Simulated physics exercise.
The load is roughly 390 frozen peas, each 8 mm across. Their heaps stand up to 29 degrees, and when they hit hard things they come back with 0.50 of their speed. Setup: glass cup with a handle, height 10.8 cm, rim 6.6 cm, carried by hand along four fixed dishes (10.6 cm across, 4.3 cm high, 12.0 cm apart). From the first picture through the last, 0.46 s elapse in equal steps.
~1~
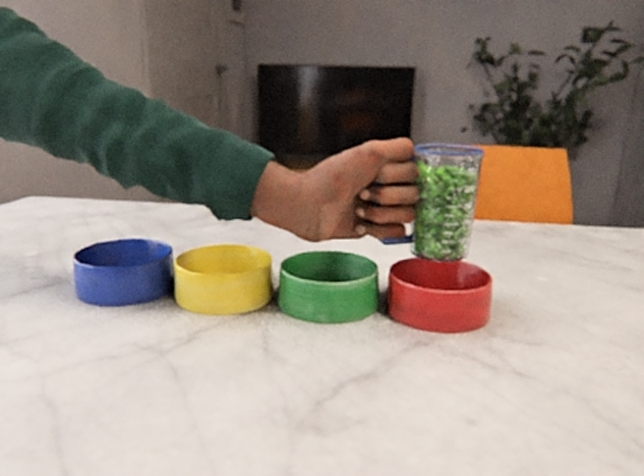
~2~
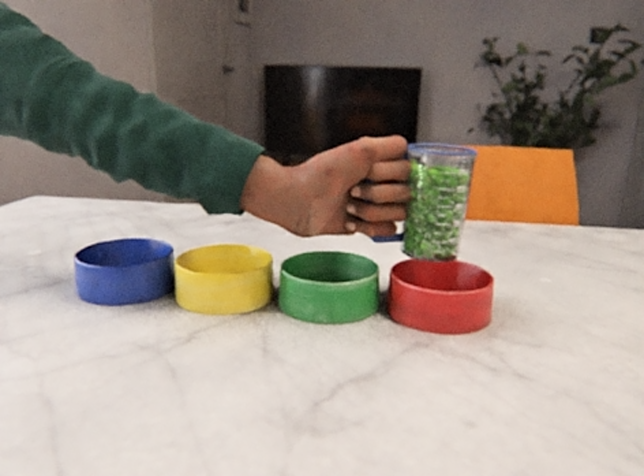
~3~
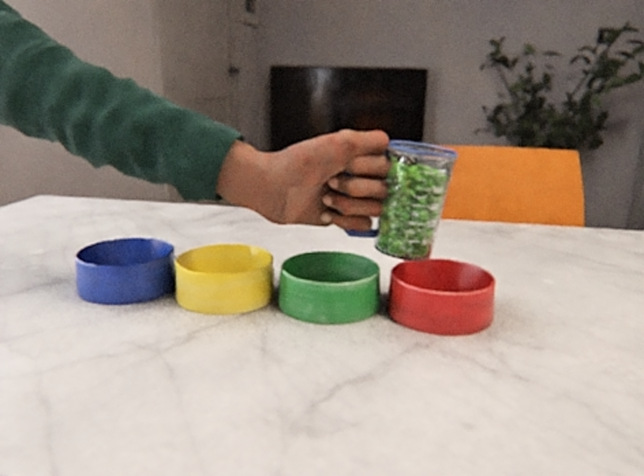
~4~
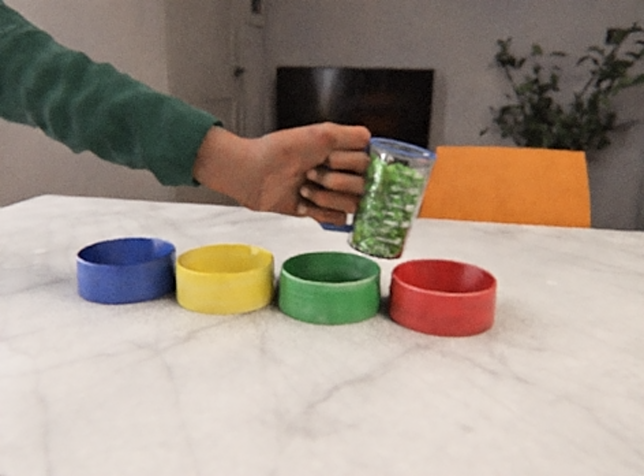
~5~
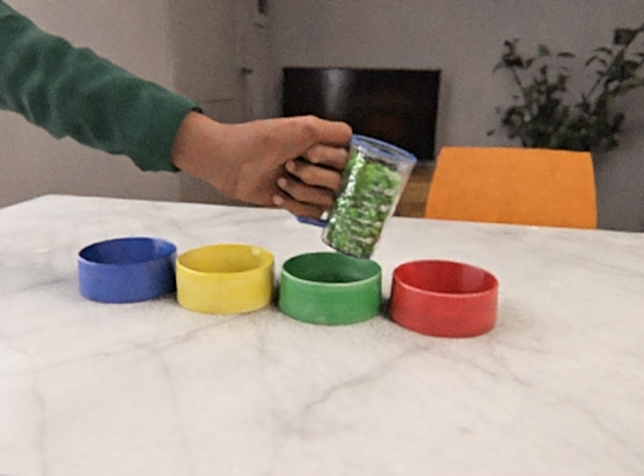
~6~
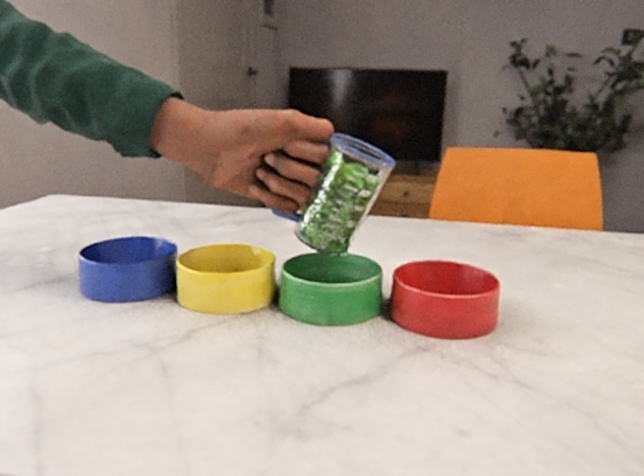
A hand in a green sleeve held a clear cup of green peas above the red dish, then moved it left over the green dish, gradually tilting it to the right along the way.
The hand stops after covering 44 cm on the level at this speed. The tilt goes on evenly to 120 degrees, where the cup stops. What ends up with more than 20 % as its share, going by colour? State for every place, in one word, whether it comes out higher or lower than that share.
Red: Lower, blue: Higher, green: Lower, yellow: Lower, counter: Lower.
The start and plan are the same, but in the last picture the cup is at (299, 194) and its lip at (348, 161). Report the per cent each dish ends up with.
Red 0; blue 100; green 0; yellow 0.
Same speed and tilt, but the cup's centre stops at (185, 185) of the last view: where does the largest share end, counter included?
That'd be yellow, it takes the most.
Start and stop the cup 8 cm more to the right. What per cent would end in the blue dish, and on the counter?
In that case, blue: 10; counter: 40.
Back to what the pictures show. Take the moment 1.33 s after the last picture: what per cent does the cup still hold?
Close to 100 in a hundred.
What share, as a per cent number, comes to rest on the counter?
Close to 0 per cent, give or take.
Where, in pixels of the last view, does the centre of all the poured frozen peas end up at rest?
In the last view, approximately (130, 266).
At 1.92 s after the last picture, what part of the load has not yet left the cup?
10 %.
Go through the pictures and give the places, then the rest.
In the first frame, cup at (443, 202), tilt 0 degrees, lip at (482, 151), moved 0.0 cm; middle of the pieces at (440, 206); red dish at (440, 273); green dish at (329, 266); yellow dish at (224, 259); blue dish at (124, 253).
In the second frame, cup at (435, 202), tilt 2 degrees, lip at (475, 152), moved 1.0 cm; middle of the pieces at (432, 206).
In the third frame, cup at (412, 201), tilt 7 degrees, lip at (456, 154), moved 3.4 cm; middle of the pieces at (409, 205).
In the fourth frame, cup at (389, 200), tilt 12 degrees, lip at (435, 157), moved 5.9 cm; middle of the pieces at (385, 203).
In the fifth frame, cup at (365, 198), tilt 17 degrees, lip at (415, 160), moved 8.4 cm; middle of the pieces at (362, 201).
In the sixth frame, cup at (341, 197), tilt 23 degrees, lip at (393, 164), moved 10.9 cm; middle of the pieces at (338, 200); red dish at (445, 277); green dish at (332, 267); yellow dish at (227, 258); blue dish at (129, 250).
Then, 0.80 s after the last picture, tilt 68 degrees; cup holds 100 %.
Then, 1.33 s after the last picture, tilt 98 degrees; cup holds 100 %.
Then, 1.92 s after the last picture, tilt 120 degrees; cup holds 10 %, blue 90 %.
In the end, red 0 %, blue 100 %, green 0 %, yellow 0 %, counter 0 %.
